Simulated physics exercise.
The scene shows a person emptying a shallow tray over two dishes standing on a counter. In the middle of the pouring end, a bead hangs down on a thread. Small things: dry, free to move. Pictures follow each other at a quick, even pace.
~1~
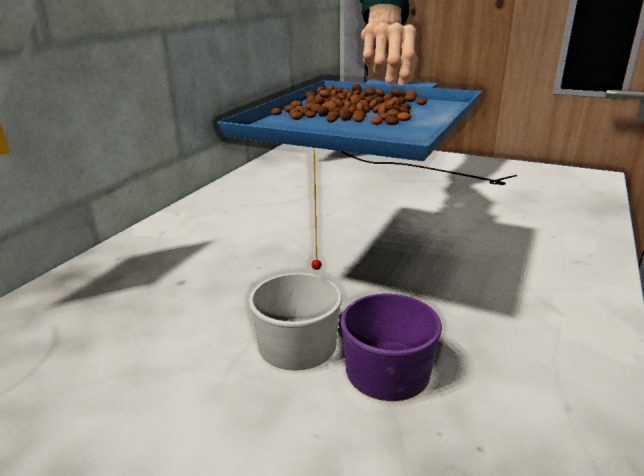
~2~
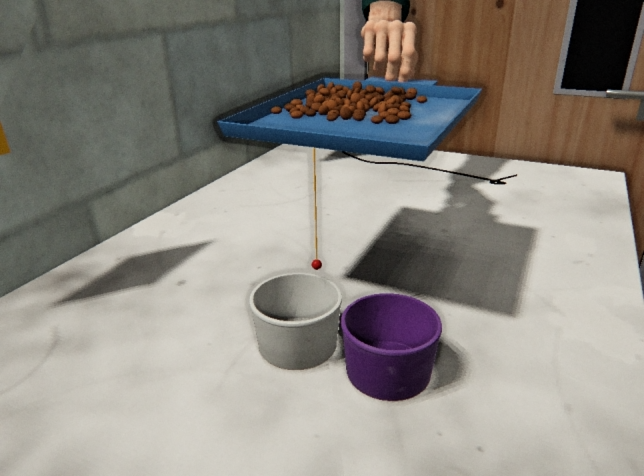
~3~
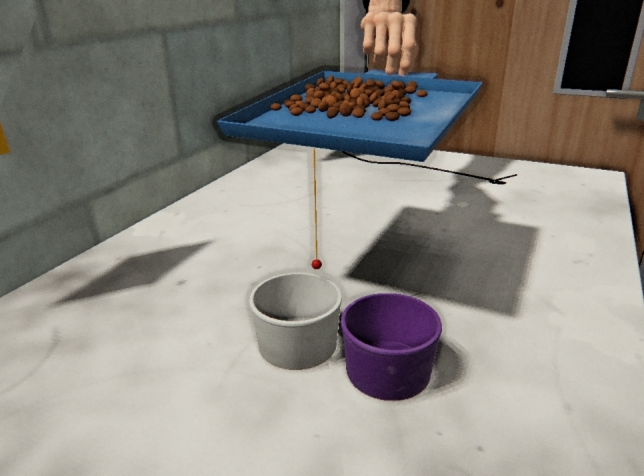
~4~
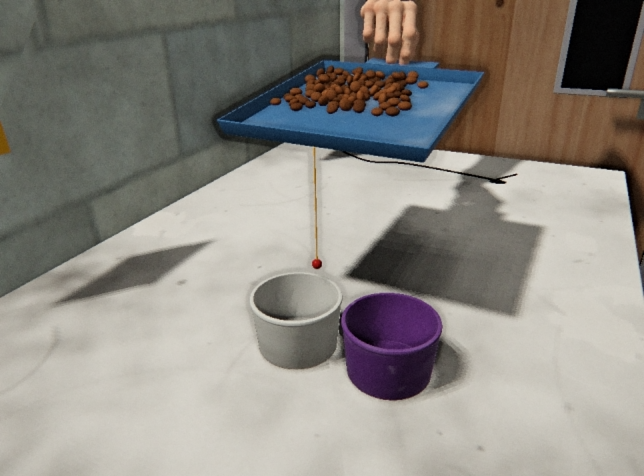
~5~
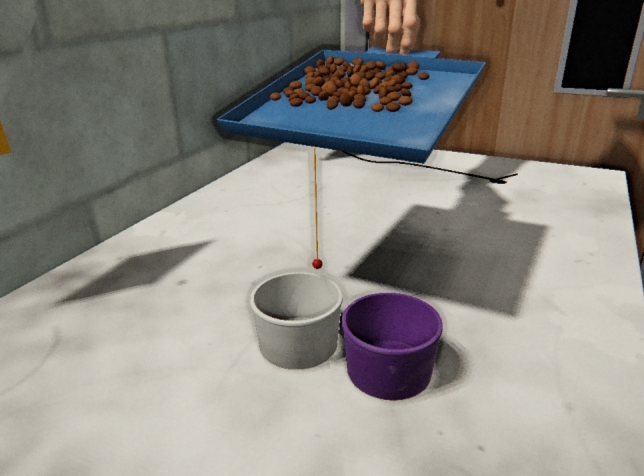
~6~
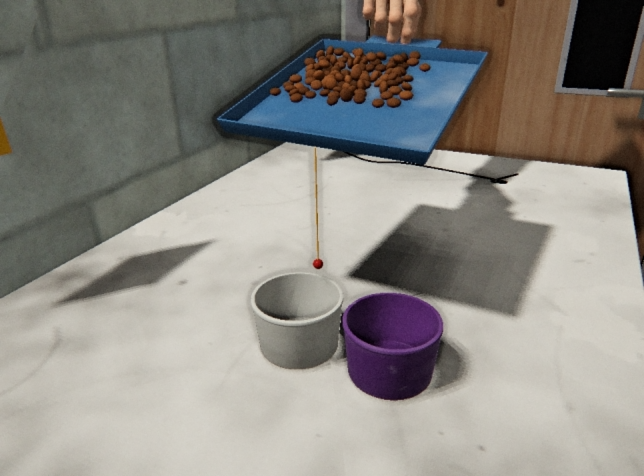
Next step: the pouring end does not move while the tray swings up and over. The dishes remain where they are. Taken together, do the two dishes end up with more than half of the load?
Yes. So the dishes get the majority of the load, I reckon.
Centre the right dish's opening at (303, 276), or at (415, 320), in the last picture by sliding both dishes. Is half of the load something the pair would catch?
For the two places in order: A minority share, a majority share.
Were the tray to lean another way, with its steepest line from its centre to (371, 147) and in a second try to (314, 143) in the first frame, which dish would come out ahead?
The right-side dish first and the left-side dish second.
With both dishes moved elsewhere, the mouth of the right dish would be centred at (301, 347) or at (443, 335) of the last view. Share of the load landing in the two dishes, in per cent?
It works out to 0 percent and then 60 percent.
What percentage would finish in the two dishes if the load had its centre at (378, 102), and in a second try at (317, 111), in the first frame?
You'd get 80 % the first time and 70 % the second.
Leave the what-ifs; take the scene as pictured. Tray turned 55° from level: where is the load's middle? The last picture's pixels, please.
The middle of the pieces sits at roughly (333, 126).
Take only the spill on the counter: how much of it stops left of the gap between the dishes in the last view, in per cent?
About 100 per cent.
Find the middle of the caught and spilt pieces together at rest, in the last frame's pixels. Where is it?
I'd place the middle at about (324, 345).
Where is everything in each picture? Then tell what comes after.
The first picture shows corners of the pouring end (223, 121) and (425, 144), level; middle of the load (353, 104), bits of dog kibble; left dish (275, 341); right dish (374, 370); bead on its thread (317, 265).
The second picture shows corners of the pouring end (223, 121) and (425, 144), level; middle of the load (353, 102).
The third picture shows corners of the pouring end (223, 120) and (425, 145), tipped barely, lowest at the right corner; middle of the load (353, 97).
The fourth picture shows corners of the pouring end (223, 119) and (425, 146), tipped a little, lowest at the right corner; middle of the load (353, 89).
The fifth picture shows corners of the pouring end (222, 118) and (425, 147), tipped a little, lowest at the right corner; middle of the load (353, 82).
The sixth picture shows corners of the pouring end (223, 118) and (425, 149), tipped a little, lowest at the right corner; middle of the load (354, 75); left dish (277, 340); right dish (375, 370).
Just after the last frame, tray tipped steeply; the larger part on the tray; about a tenth in the air.
A moment on, tray tipped right over; roughly a third on the tray; about a tenth in the right dish; roughly a quarter in the left dish; about a tenth outside both; roughly a quarter in the air.
Further on, tray tipped past a quarter turn; roughly half in the right dish; roughly a third in the left dish; roughly a quarter outside both.
When it is over, tray tipped past a quarter turn; roughly half in the right dish; roughly a third in the left dish; roughly a quarter outside both.
